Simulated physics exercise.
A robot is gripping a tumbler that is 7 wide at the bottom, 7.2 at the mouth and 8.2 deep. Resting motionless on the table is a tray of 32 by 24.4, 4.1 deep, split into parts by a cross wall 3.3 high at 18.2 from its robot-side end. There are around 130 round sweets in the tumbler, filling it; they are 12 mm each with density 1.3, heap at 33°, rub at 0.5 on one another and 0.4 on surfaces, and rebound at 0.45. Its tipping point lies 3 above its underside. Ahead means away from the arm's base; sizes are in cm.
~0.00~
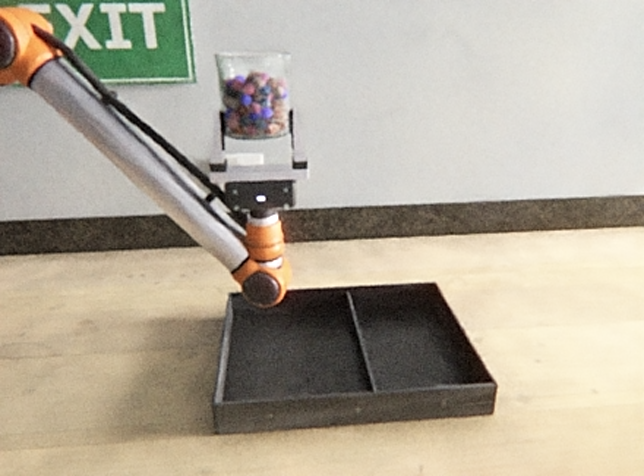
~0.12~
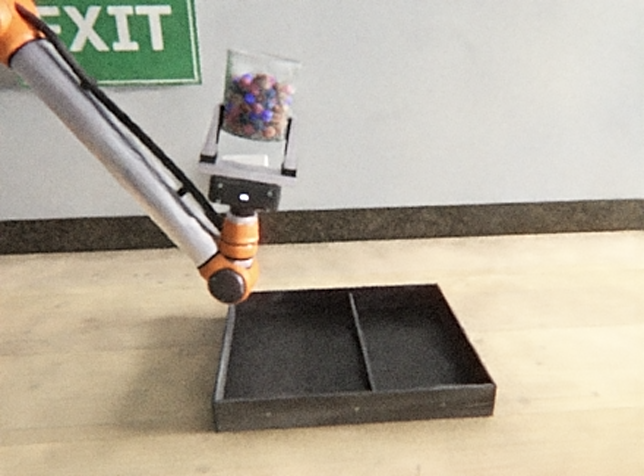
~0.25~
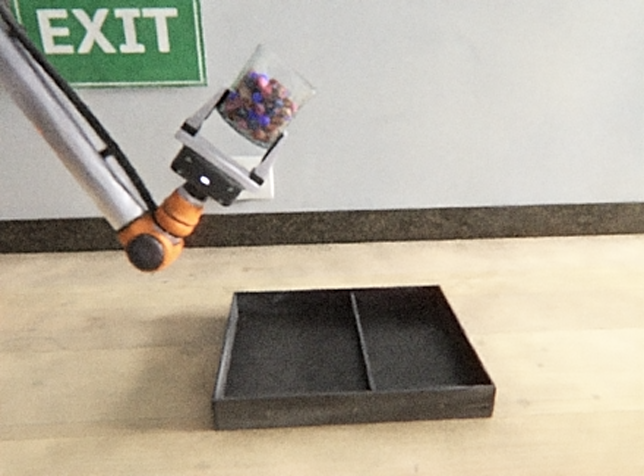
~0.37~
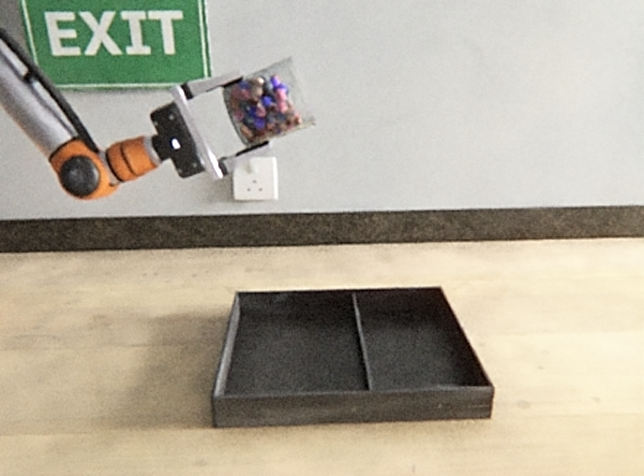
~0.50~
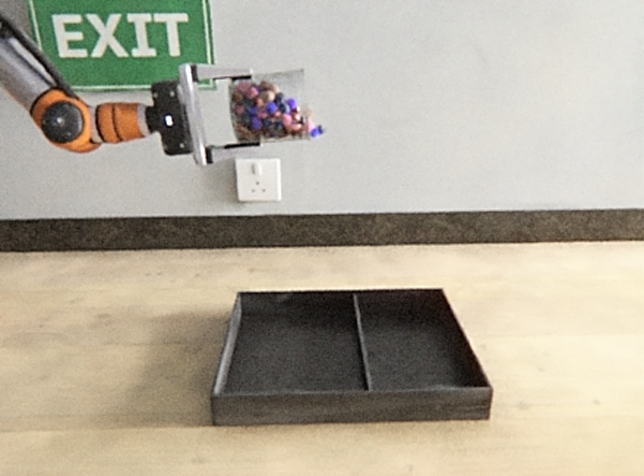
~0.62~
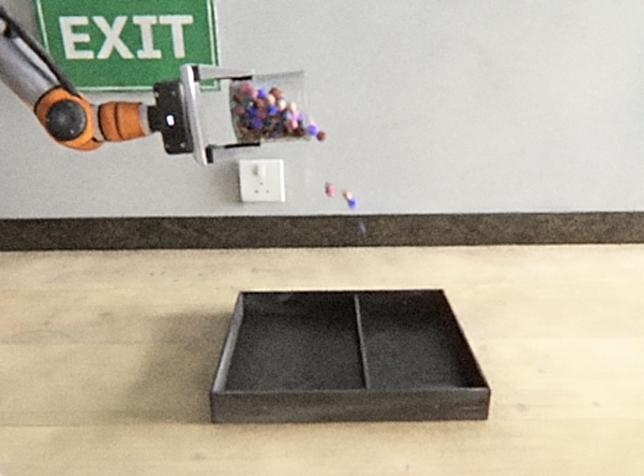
In a room with an exit sign on the wall, an orange and silver robot arm lifts a clear tumbler of colourful round sweets above a divided black tray, tilts it rightward until nearly horizontal, and a few sweets drop out.
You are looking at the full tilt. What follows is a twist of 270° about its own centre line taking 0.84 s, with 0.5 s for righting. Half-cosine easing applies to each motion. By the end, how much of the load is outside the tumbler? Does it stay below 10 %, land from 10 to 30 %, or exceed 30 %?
It exceeds 30 %.
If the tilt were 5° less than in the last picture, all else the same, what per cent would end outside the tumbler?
Then about 20 per cent.
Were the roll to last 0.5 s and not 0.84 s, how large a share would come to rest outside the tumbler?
Around 40 %.
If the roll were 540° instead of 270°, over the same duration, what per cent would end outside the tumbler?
Around 50 %.
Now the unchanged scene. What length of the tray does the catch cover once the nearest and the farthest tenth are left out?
About 24 centimetres.
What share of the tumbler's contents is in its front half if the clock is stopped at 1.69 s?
About 40 percent, I'd say.
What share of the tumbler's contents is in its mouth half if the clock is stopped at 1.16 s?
Looks like around 40 per cent to me.
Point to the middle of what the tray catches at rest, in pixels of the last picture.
Centre: Close to (348, 351).
After 1.16 s, tipped 86°, highest piece 37 above the table; 98 in the tumbler, 13 in the robot-side part, 7 in the far-side part, 11 in flight or on a rim.
After 1.69 s, tipped 48°, highest piece 36 above the table; 74 in the tumbler, 32 in the robot-side part, 19 in the far-side part, 4 in flight or on a rim.
After 2.16 s, upright, highest piece 37 above the table; 74 in the tumbler, 34 in the robot-side part, 21 in the far-side part.
After 2.86 s, upright, highest piece 37 above the table; 74 in the tumbler, 34 in the robot-side part, 21 in the far-side part.
At rest, 74 in the tumbler, 34 in the robot-side part, 21 in the far-side part. That is 43 % outside the tumbler.
